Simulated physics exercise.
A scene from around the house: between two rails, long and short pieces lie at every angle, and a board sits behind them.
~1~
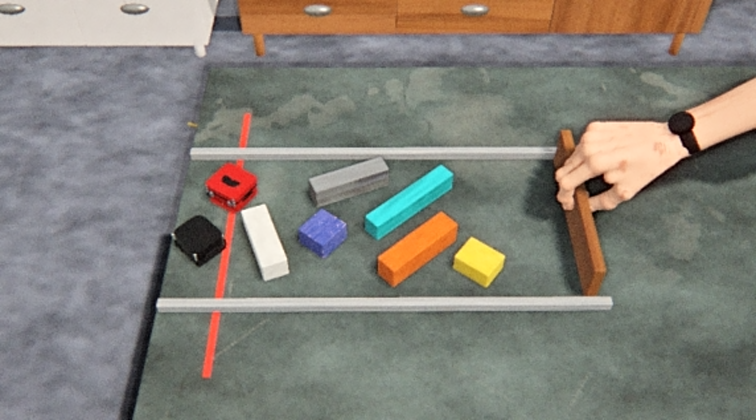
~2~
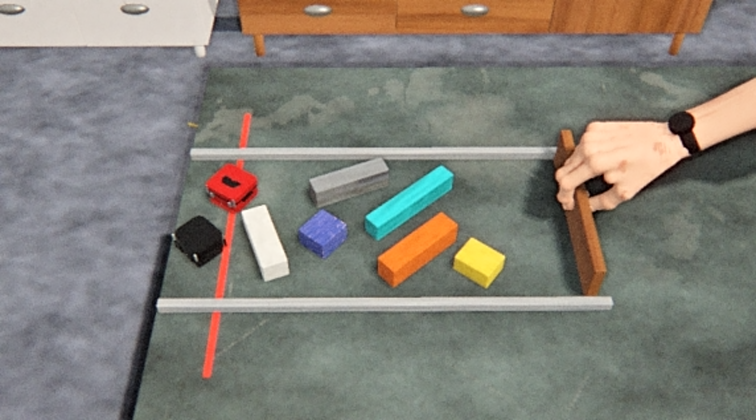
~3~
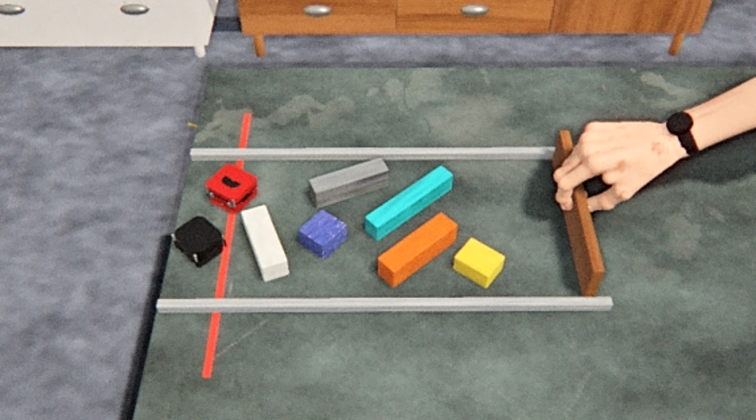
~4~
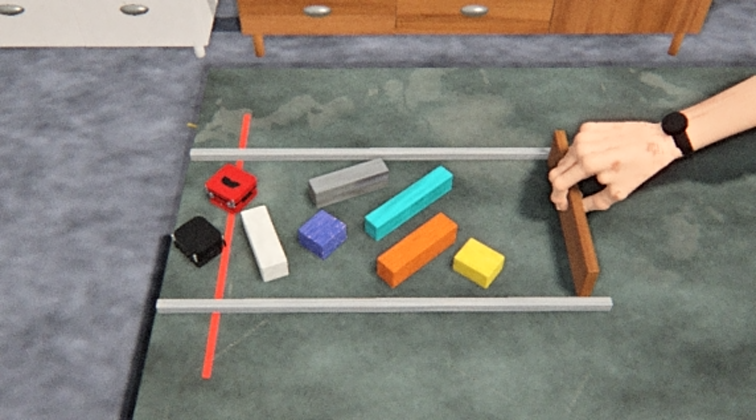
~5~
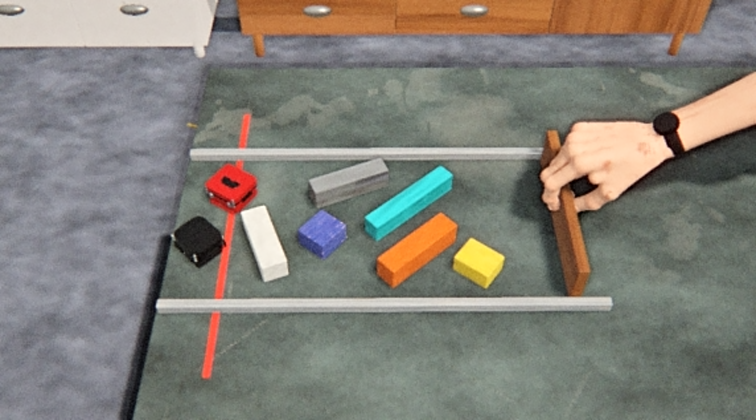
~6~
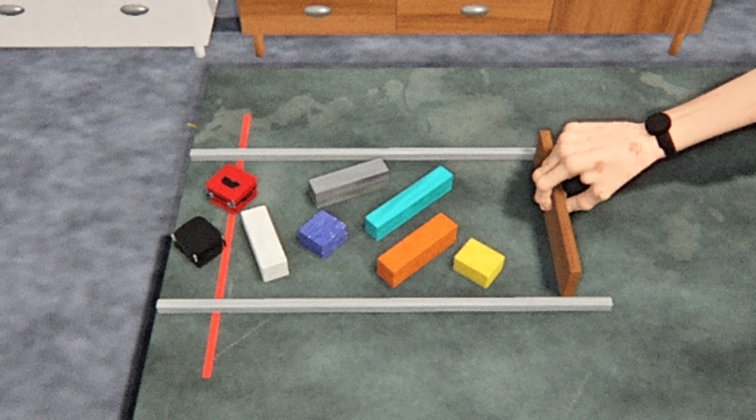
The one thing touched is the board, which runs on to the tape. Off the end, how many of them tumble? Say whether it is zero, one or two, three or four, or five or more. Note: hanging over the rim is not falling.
I would say three or four.
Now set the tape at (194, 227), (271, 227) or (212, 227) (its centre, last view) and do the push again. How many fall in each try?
Down on the floor: 8, 1 and 4.
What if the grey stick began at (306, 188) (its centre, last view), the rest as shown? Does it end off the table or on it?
Note - grey stick retained.
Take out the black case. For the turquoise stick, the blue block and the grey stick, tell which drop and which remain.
I'd say the turquoise stick stays where it is, the blue block ends up down, and the grey stick stays where it is.
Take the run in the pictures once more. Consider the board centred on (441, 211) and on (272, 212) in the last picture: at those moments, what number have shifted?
Up to then 3, and up to the other point 8.
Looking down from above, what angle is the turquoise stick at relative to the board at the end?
Angle: Around 35°.
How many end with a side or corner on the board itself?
That comes to 4.
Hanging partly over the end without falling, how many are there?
The count is 3.
Soon after, none off yet; black case at rest near (200, 242); red case at rest near (233, 190); white bar at rest near (265, 243).
After that, none off yet; black case at rest near (200, 242); red case at rest near (233, 190); white bar moving near (258, 244).
And then, none off yet; black case tilting a little near (157, 249); red case displaced about its own width near (203, 181); white bar displaced about its own width near (191, 258).
In the end, the number that fall off is three or four; gone, blue block, white bar, red case and black case.
